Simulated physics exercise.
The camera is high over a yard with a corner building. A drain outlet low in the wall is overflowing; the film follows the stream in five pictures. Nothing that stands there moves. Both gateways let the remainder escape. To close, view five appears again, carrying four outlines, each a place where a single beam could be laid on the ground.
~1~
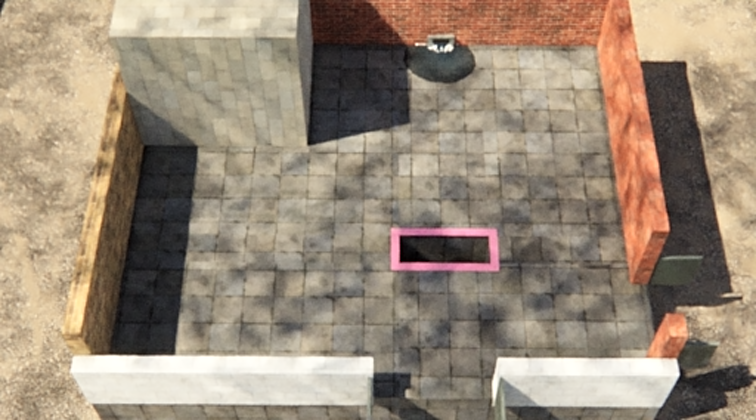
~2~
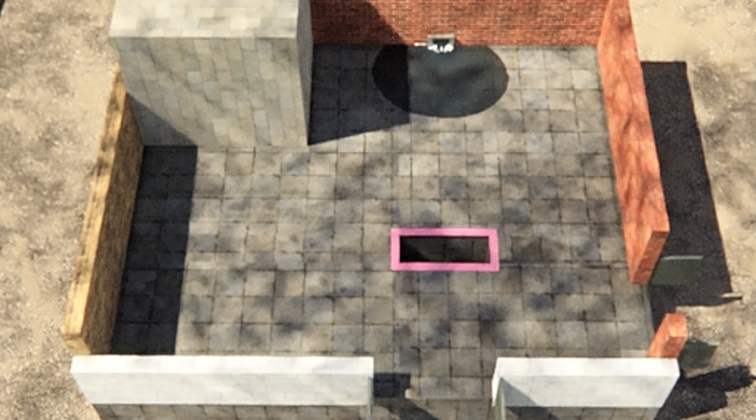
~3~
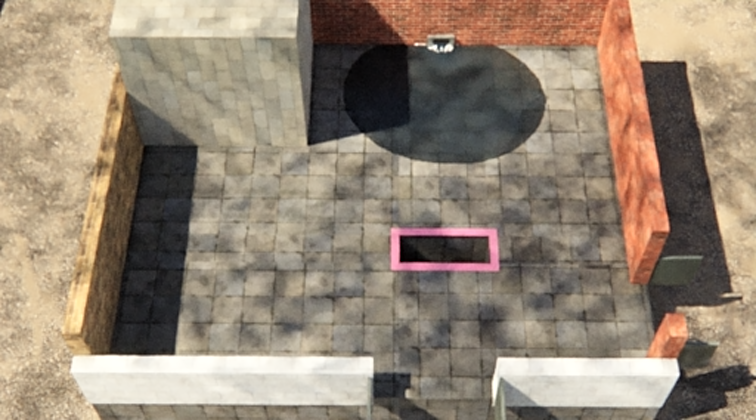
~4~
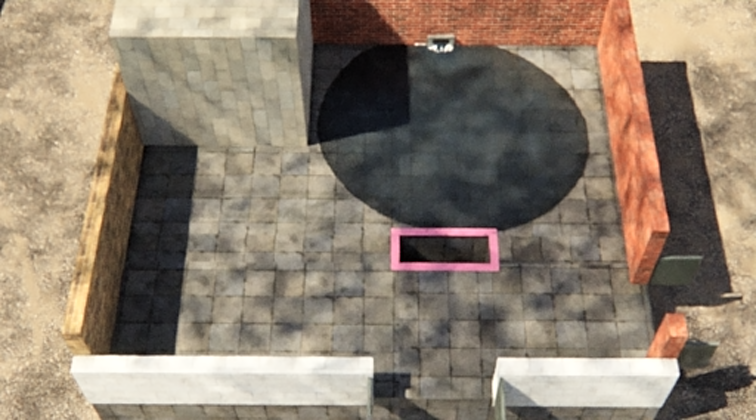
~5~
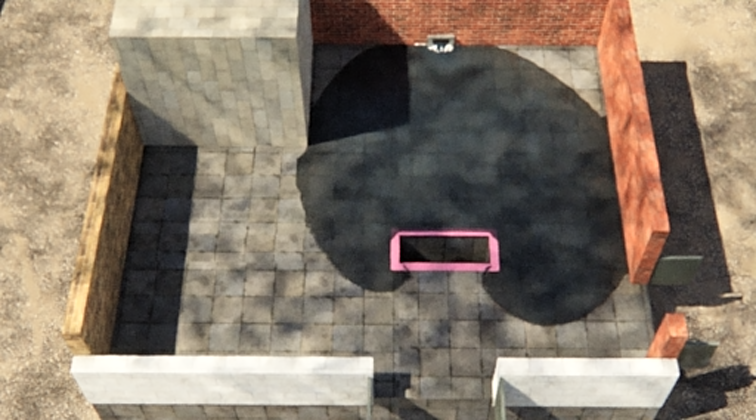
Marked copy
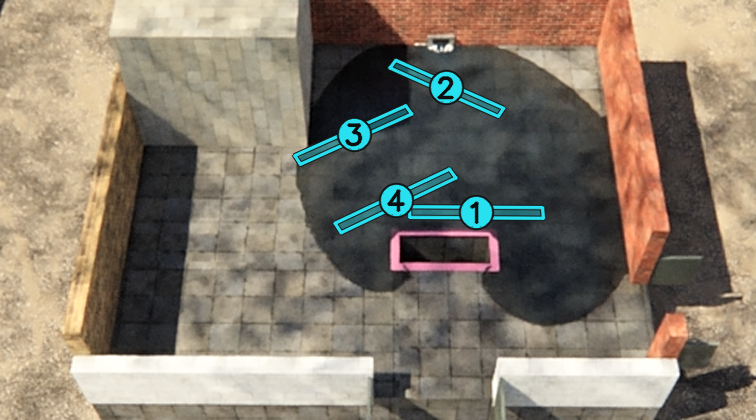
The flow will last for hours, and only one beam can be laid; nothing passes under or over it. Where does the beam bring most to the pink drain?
3 works best here.
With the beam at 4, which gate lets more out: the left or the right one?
The left one.
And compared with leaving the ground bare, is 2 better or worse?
Spot 2 is worse.
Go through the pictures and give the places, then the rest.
The first picture shows outfall at (441, 41); pink drain at (445, 249); open gate at (433, 383); open gate at (637, 323); 2 % of the ground under water, visible out to (452, 77); pink drain still dry.
In the second picture, 7 % of the ground under water, visible out to (428, 113); pink drain still dry.
In the third picture, 15 % of the ground under water, visible out to (517, 145); pink drain still dry.
In the fourth picture, 28 % of the ground under water, visible out to (496, 225); pink drain still dry.
In the fifth picture, 42 % of the ground under water, visible out to (578, 308); pink drain taking water.
In cyan, 1 from (409, 212) to (542, 212); 2 from (392, 64) to (500, 112); 3 from (297, 159) to (408, 109); 4 from (338, 227) to (452, 173).
For spot 1, about 10 % of the stream goes into the pink drain, about 87 % out by the gates.
For spot 2, about 13 % of the stream goes into the pink drain, about 86 % out by the gates.
For spot 3, about 33 % of the stream goes into the pink drain, about 66 % out by the gates.
For spot 4, about 10 % of the stream goes into the pink drain, about 86 % out by the gates.
